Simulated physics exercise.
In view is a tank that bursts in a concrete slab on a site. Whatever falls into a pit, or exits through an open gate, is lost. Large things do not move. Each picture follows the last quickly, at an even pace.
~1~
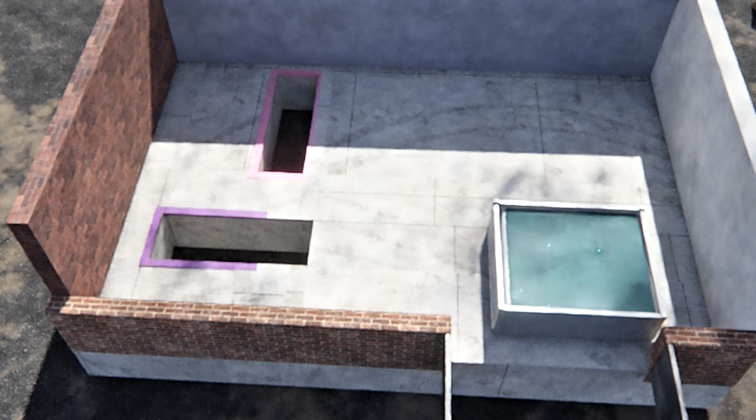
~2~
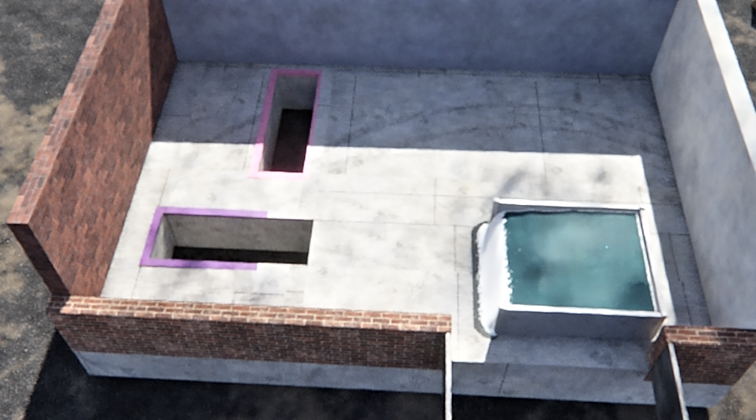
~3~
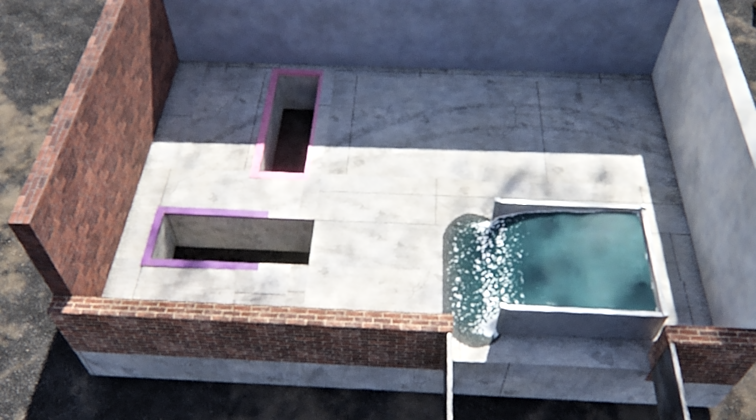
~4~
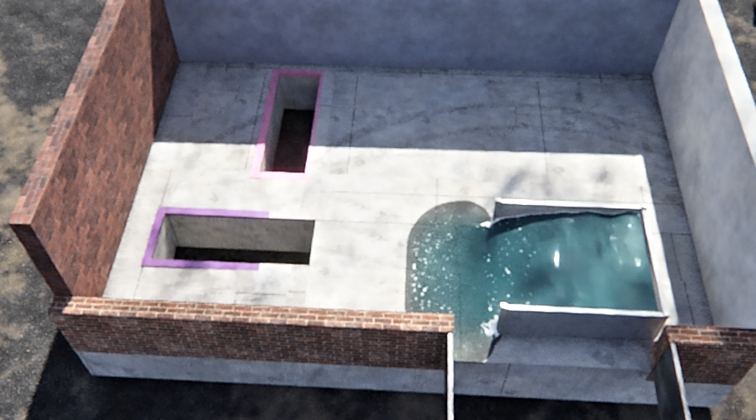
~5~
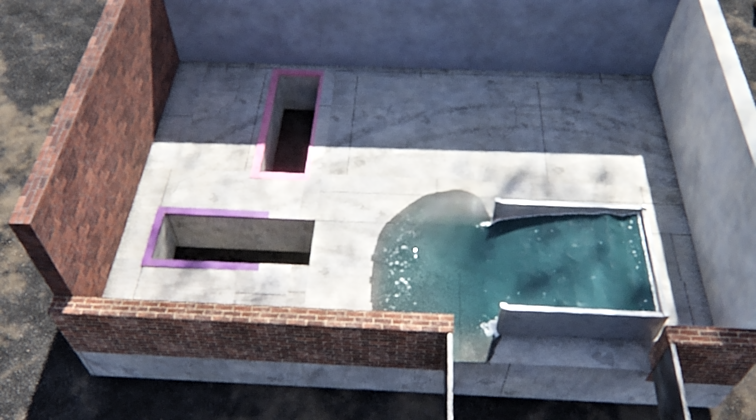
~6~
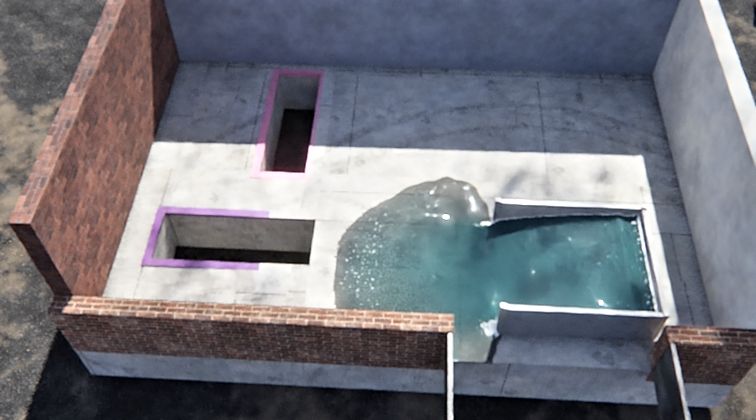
Teal water bursts from the left side of a raised tank at the right of a walled concrete slab, seen from a fixed, high angle. Two rectangular pits, one edged in pink and one partly in purple, sit at the left between brick and pale walls. The water drops in a white, foamy sheet, then fans out leftward across the slab in a widening, rounded pool.
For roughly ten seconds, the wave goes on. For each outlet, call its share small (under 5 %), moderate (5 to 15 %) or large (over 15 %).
The gate - small, the purple pit - large, the pink pit - large.
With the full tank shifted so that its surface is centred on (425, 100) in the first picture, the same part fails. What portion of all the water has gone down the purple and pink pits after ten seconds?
The purple pit gets 4 per cent, the pink pit 85 per cent.
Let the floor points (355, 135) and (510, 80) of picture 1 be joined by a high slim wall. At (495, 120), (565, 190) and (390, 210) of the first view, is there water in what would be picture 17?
Going one after another, I'd say kept clear of the flood, then kept clear of the flood, then reached by the flood.
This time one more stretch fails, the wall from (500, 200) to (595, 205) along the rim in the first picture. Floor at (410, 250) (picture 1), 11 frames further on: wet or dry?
Untouched.
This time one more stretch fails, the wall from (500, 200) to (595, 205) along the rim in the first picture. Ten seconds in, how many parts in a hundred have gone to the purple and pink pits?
Near enough: Purple 2 percent, pink 40 percent.
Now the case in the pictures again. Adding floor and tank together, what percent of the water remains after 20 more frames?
About 70 %.
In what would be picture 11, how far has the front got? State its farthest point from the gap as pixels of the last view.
Front's tip: Near (189, 283).
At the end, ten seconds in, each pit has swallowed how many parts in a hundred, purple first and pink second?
The first comes to roughly 48 percent, the second to roughly 22 percent.
A moment on, water covers 25 % of the floor; the gate 1 %, the purple pit 3 %, the pink pit 0 %.
Next, water covers 40 % of the floor; the gate 2 %, the purple pit 10 %, the pink pit 2 %.
Then, water covers 40 % of the floor; the gate 2 %, the purple pit 20 %, the pink pit 7 %.
Later, water covers 45 % of the floor; the gate 3 %, the purple pit 37 %, the pink pit 13 %.
In the end, water covers 35 % of the floor; the gate 3 %, the purple pit 48 %, the pink pit 22 %.
